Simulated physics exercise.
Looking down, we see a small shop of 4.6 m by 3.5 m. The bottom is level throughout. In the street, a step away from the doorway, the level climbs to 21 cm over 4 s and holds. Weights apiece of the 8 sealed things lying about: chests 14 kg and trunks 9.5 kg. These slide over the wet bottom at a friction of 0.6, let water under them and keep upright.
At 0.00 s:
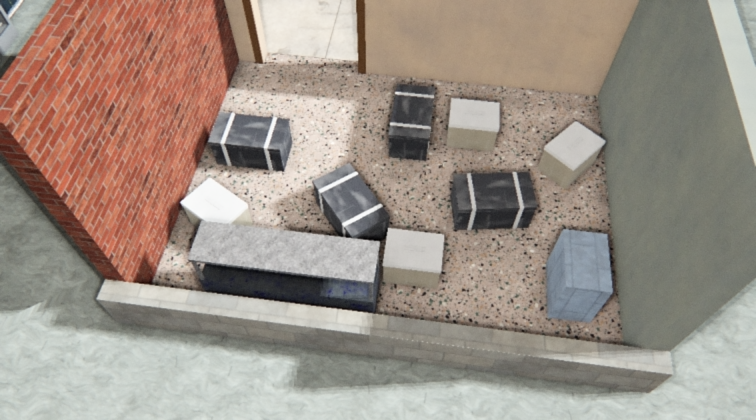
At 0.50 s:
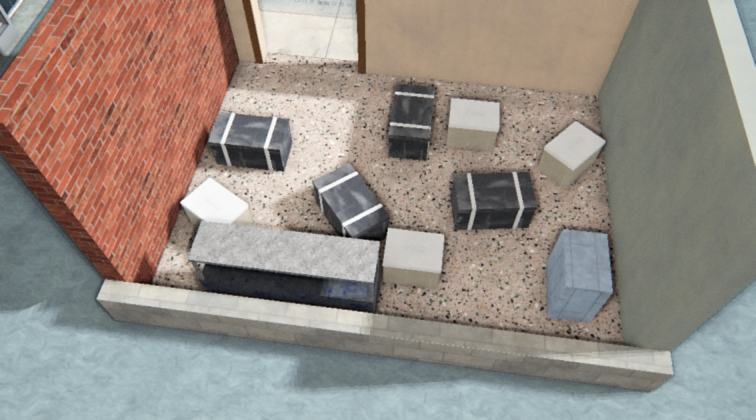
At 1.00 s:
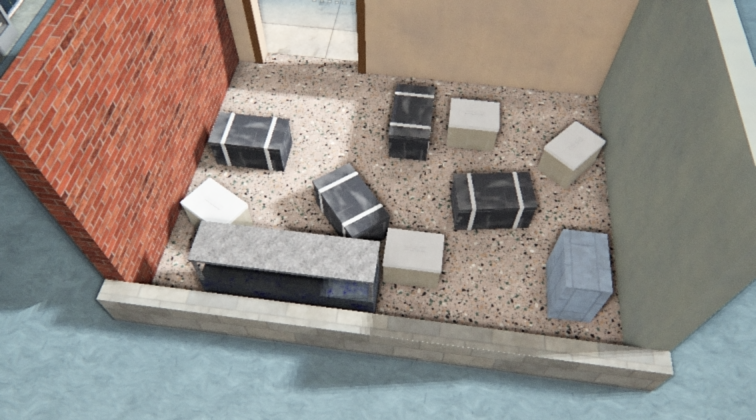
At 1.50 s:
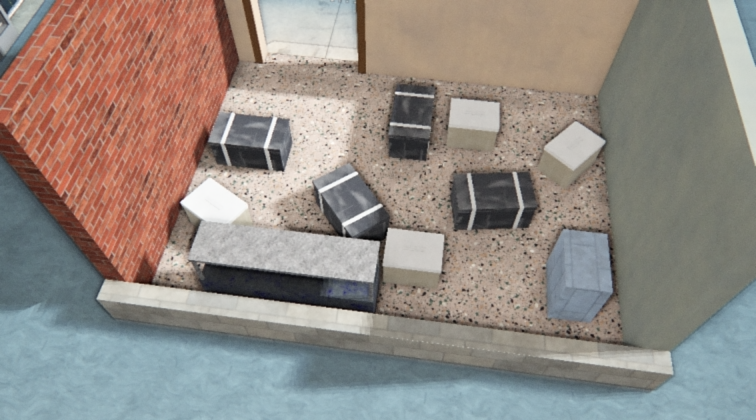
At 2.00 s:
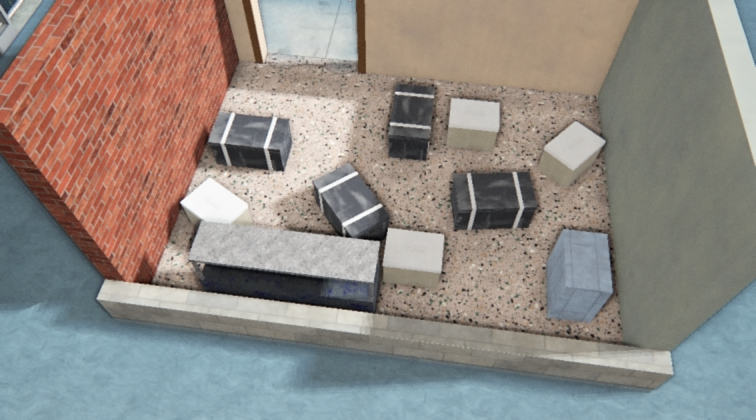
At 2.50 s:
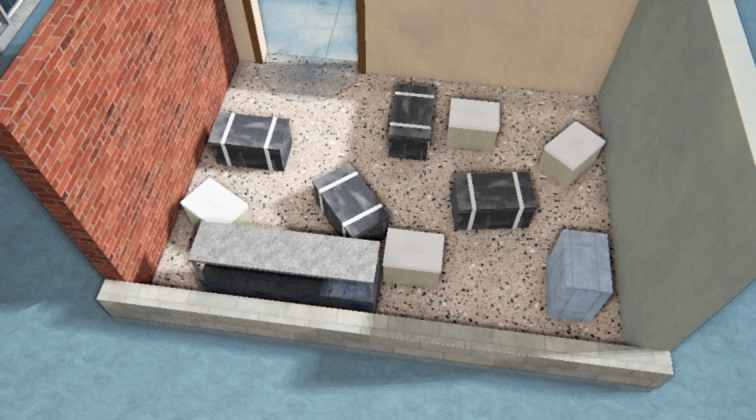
The clip opens on a high view of a small walled shop, its speckled floor scattered with dark strapped trunks and pale chests, the ground outside greyish. Bluish water then spreads over the ground outside and, later, shows beyond the doorway at the back, while everything inside stays still.
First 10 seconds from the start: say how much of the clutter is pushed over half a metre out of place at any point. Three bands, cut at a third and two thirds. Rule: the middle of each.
It will work out to one to two of every three.
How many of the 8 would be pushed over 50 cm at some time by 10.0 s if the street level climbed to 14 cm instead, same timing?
The count would be 3.
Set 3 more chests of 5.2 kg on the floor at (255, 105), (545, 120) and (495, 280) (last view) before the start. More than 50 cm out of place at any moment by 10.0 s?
So, in the order asked, it's too far, not far enough and not far enough.
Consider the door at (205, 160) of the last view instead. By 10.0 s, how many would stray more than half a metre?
Count: 5.
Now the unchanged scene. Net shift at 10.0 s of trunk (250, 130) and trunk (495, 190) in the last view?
Net displacement, in order: 250 cm; 60 cm.
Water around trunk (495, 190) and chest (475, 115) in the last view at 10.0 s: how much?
I'd put it at 7 cm and 2 cm respectively.
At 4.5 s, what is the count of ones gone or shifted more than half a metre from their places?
The count is 1.
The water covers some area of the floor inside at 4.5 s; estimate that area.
Wet area: Approx. 5.5 m2.
After 3.5 s 0 of 8 are over 50 cm from their spots; 0 afloat.
After 4.5 s 1 of 8 are over 50 cm from their spots; 0 afloat.
After 7.0 s 3 of 8 are over 50 cm from their spots; 3 afloat.
After 10.0 s 5 of 8 are over 50 cm from their spots, and 5 have been at some point; 5 afloat.
